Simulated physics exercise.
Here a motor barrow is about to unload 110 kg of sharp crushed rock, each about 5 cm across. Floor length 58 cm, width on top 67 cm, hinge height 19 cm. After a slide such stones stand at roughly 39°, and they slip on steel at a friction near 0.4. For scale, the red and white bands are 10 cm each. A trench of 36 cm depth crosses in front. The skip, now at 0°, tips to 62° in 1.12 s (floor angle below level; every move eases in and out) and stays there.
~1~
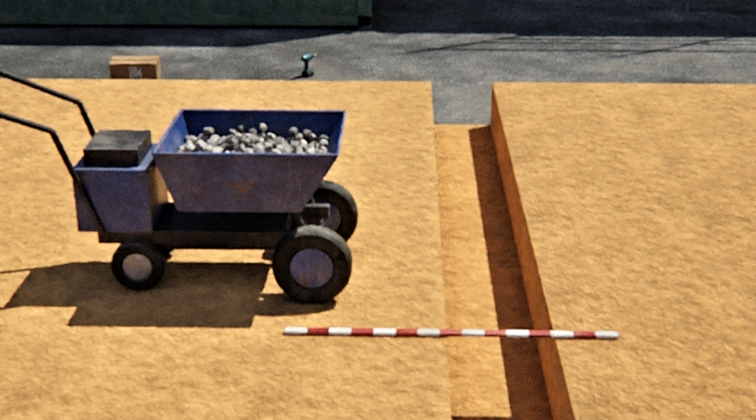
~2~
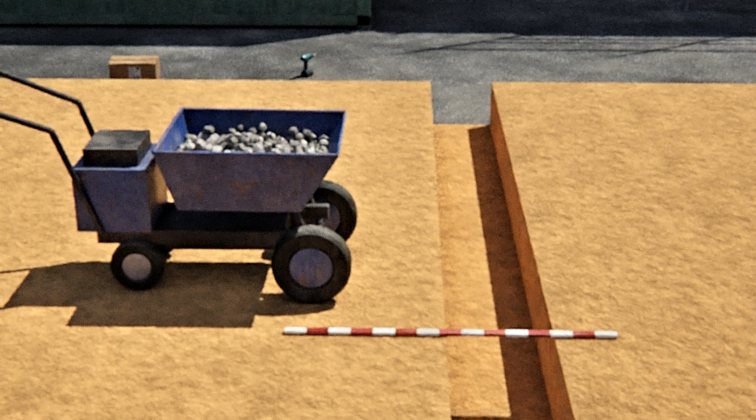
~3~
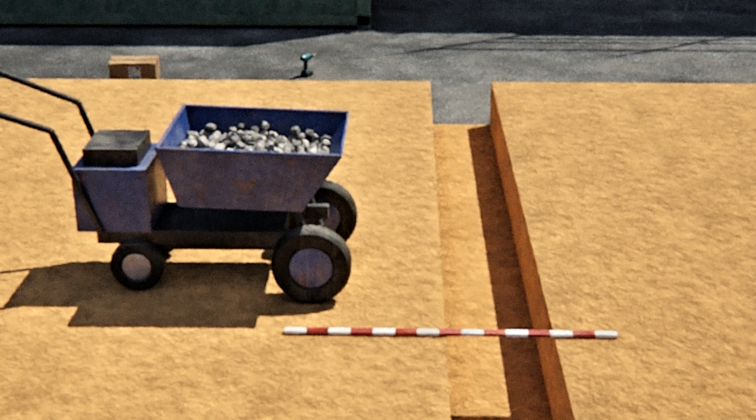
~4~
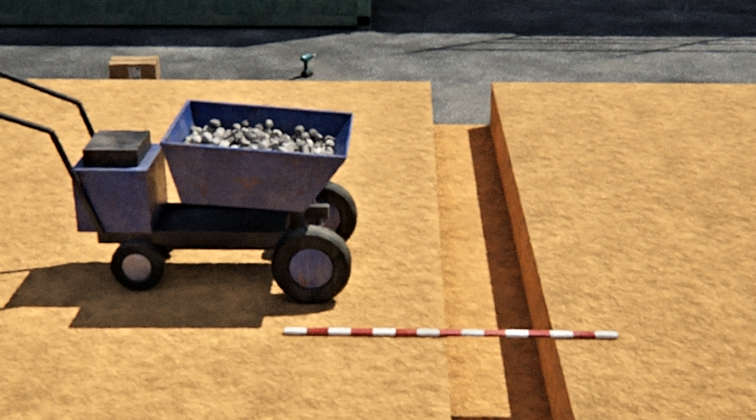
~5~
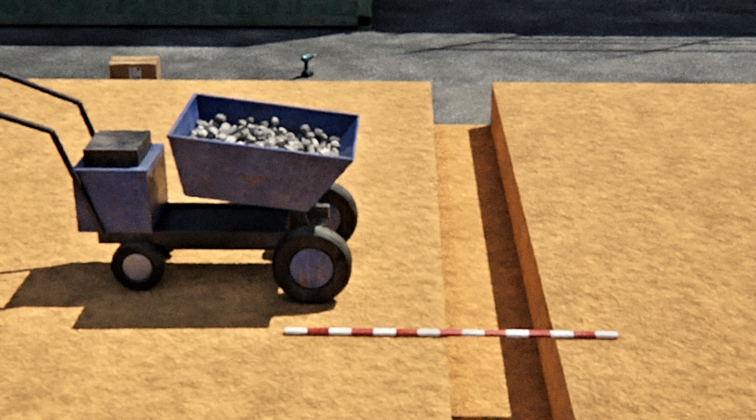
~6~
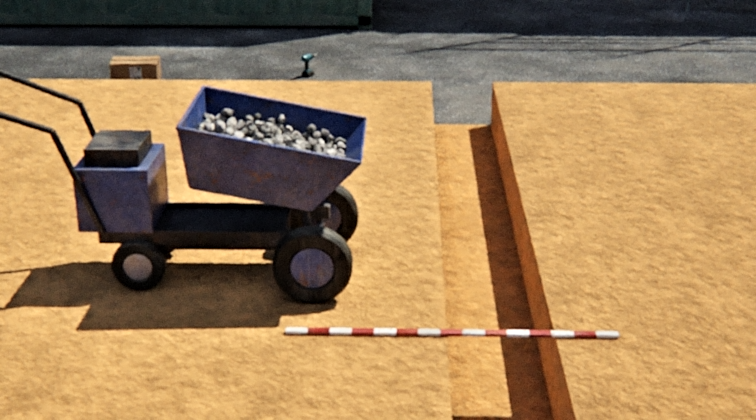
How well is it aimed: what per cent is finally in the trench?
Close to 24 in a hundred.
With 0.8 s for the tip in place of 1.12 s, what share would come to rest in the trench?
In that case some 35 per cent.
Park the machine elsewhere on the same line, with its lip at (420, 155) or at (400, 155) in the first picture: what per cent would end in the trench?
First some 15, then 20 per cent.
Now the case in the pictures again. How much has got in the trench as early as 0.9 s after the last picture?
About 5 per cent by then.
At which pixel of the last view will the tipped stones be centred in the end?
Around (492, 340).
Then, 0.5 s after the last picture the floor is at 52°, 100 % in the skip; the foremost stones are at (399, 200).
Then, 0.9 s after the last picture the floor is at 62°, 96 % in the skip, 1 % short of the trench, 3 % in the trench; the foremost stones are at (469, 257).
Then, 1.3 s after the last picture the floor is at 62°, 83 % in the skip, 2 % short of the trench, 15 % in the trench; the foremost stones are at (536, 343).
Then, 3.2 s after the last picture the floor is at 62°, 76 % in the skip, 24 % in the trench; the foremost stones are at (532, 334).
